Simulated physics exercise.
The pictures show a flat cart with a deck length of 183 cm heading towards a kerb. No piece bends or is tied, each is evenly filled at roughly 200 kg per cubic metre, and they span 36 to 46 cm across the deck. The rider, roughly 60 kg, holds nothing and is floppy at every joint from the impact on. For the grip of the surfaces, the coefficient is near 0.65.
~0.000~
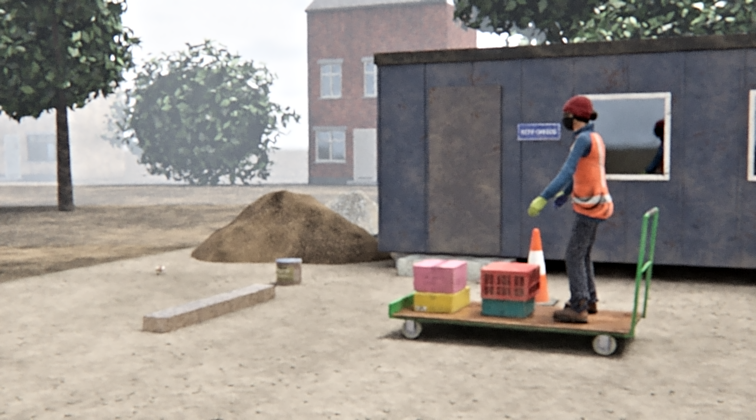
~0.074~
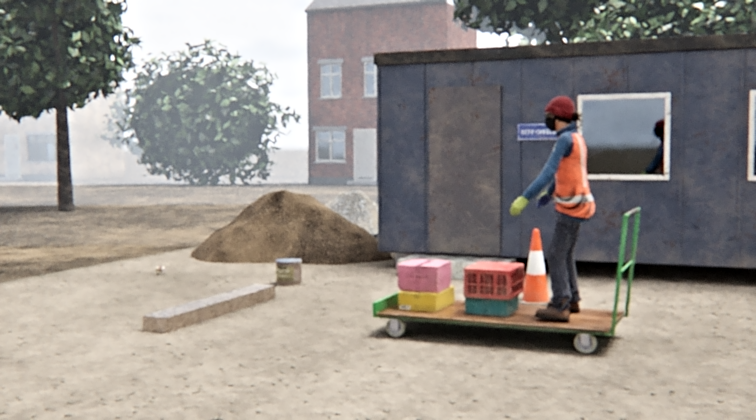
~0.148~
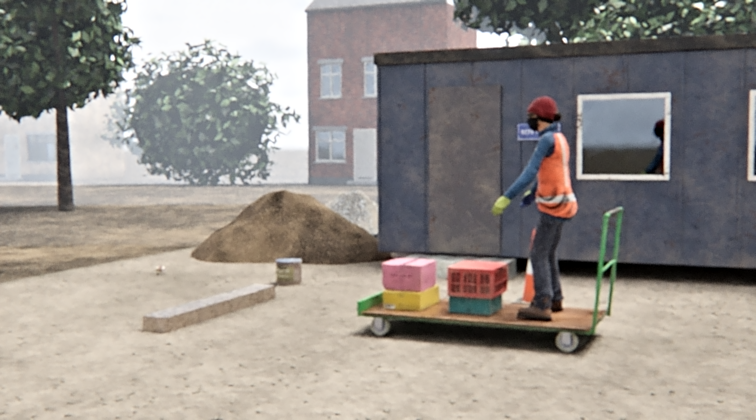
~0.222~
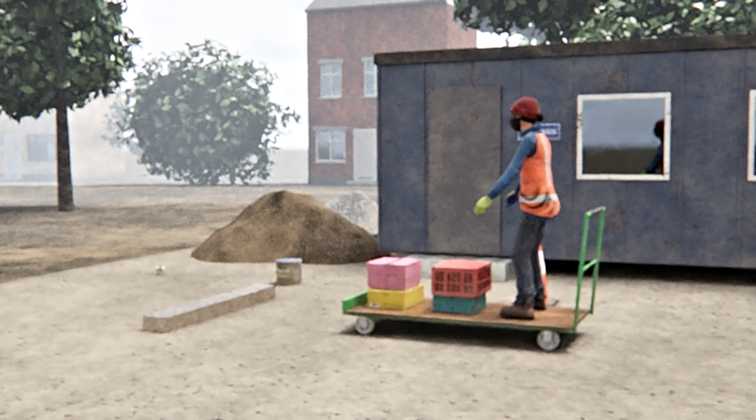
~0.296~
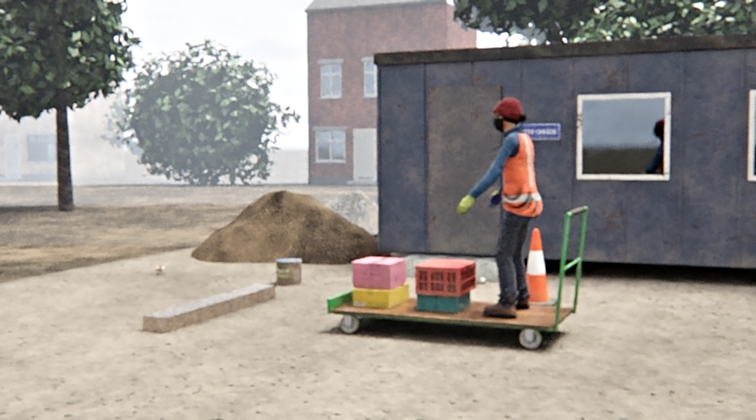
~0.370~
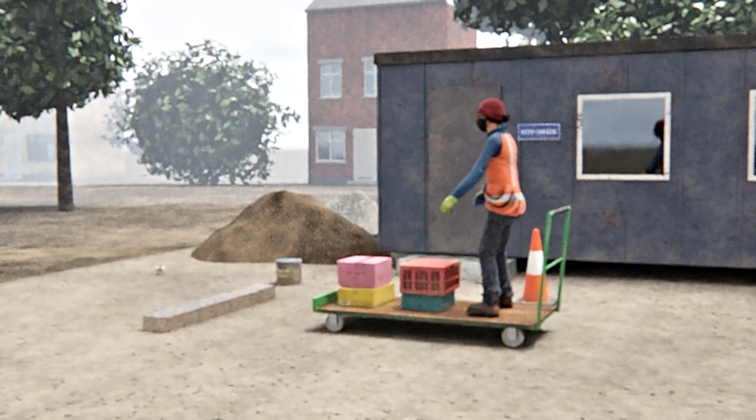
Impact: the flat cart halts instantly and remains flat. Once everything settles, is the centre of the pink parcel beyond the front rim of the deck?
Yes, it ends up over the edge.
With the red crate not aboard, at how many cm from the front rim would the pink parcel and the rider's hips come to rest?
I'd expect pink to end 50 cm out past the front rim and the hips to end 60 cm back from it.
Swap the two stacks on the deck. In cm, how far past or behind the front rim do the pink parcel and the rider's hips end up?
Pink 50 behind, hips 70 behind.
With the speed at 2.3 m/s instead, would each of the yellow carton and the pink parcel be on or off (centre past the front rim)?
I'd expect yellow to stay in place and pink to come away.
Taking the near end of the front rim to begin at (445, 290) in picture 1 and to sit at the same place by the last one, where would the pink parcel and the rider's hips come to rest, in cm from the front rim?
The pink item would stop 70 cm past the front rim, and the hips 70 cm behind it.
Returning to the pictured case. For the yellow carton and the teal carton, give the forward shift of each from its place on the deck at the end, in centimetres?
The yellow one ends about 10 cm forward, the teal one about 20 cm.
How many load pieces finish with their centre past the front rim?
The number of pieces is 1.
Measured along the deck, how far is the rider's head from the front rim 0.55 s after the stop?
Position: Approx. 20 cm behind the front rim.
The wheels strike at 1.02 s.
After 1.27 s the pink parcel is 2 cm behind the rim, tilted 10°, near (219, 264) in the last picture's view.
After 1.57 s the pink parcel is 15 cm past the rim, tilted 100°, near (204, 280) in the last picture's view.
After 2.02 s the pink parcel is 38 cm past the rim, tilted 180°, near (185, 299) in the last picture's view.
When all is still (3.5 s), past the rim, pink parcel; behind it, yellow carton, teal carton, red crate and the rider's hips.
